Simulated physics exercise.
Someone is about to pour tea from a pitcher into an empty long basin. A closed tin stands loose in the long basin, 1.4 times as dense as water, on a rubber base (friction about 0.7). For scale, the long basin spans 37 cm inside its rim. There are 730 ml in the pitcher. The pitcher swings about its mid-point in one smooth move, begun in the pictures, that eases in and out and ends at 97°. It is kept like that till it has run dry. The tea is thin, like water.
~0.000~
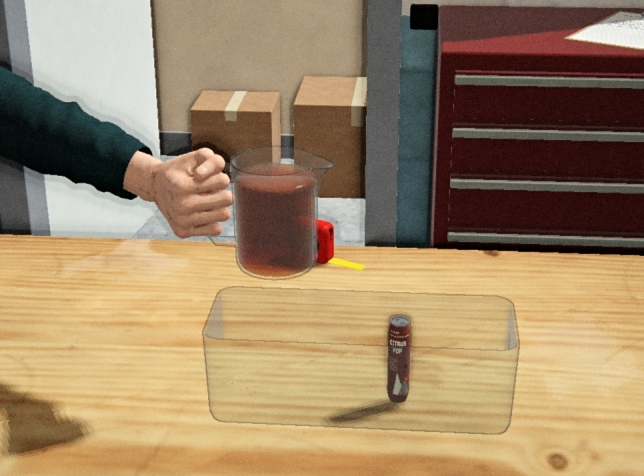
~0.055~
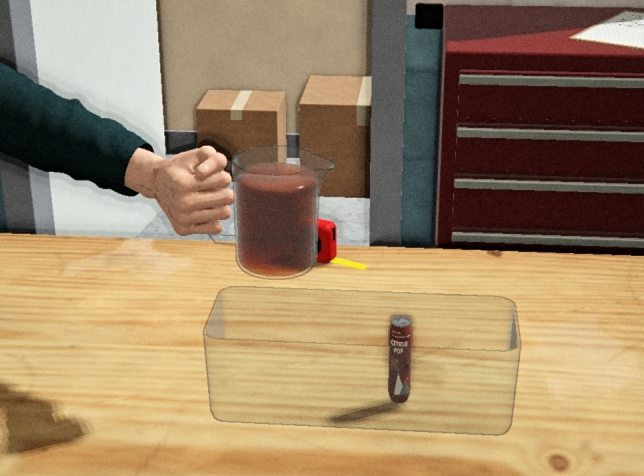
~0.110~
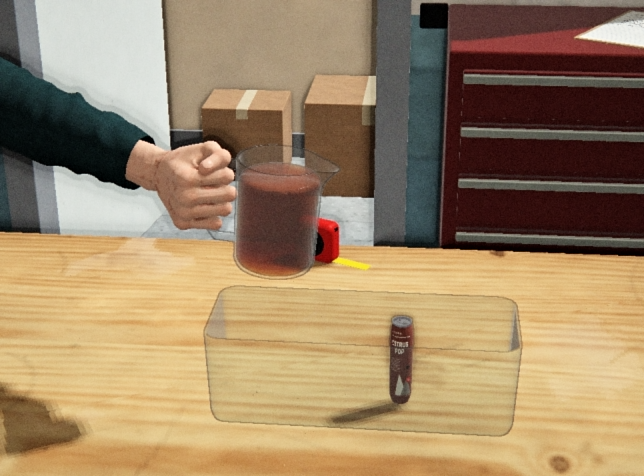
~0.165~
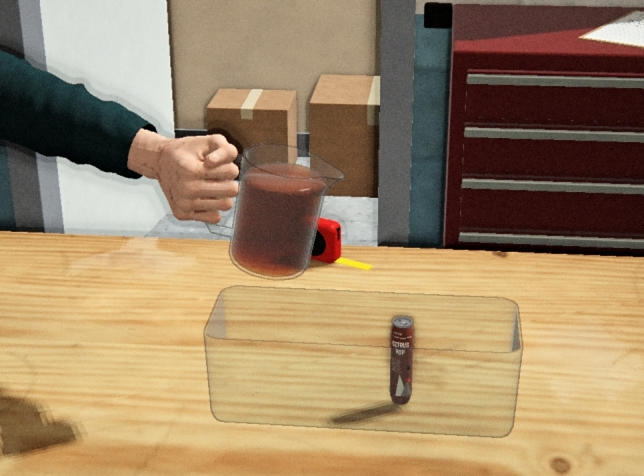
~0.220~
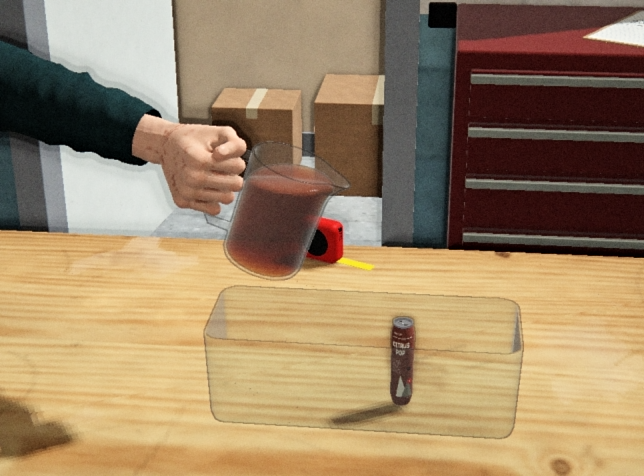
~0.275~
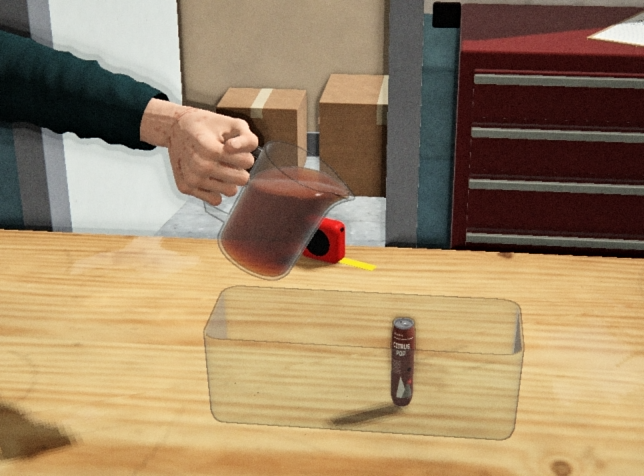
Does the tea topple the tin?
The tin goes over.
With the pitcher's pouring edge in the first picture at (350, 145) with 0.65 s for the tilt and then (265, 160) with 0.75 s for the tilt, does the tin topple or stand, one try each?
First it remains upright; then it stays up.
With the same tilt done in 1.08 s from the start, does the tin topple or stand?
Then it falls.
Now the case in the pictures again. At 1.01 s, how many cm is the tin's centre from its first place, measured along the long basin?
Some 8 cm.
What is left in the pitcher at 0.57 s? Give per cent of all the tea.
Some 70 per cent.
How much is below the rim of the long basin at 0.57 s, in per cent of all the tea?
About 10 per cent.
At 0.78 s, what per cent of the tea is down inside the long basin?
Near 52 in a hundred.
Then, 0.57 s in, the tilt is 84° and 71 per cent is still to pour; the tin stands where it began.
Then, 0.78 s in, the tilt is 97° and 30 per cent is still to pour; the tin leans 14°.
Then, 1.01 s in, the tilt is 97° and 9 per cent is still to pour; the tin lies on its side.
Then, 1.25 s in, the tilt is 97° and 3 per cent is still to pour; the tin lies on its side.
Finally, the tin lies on its side.
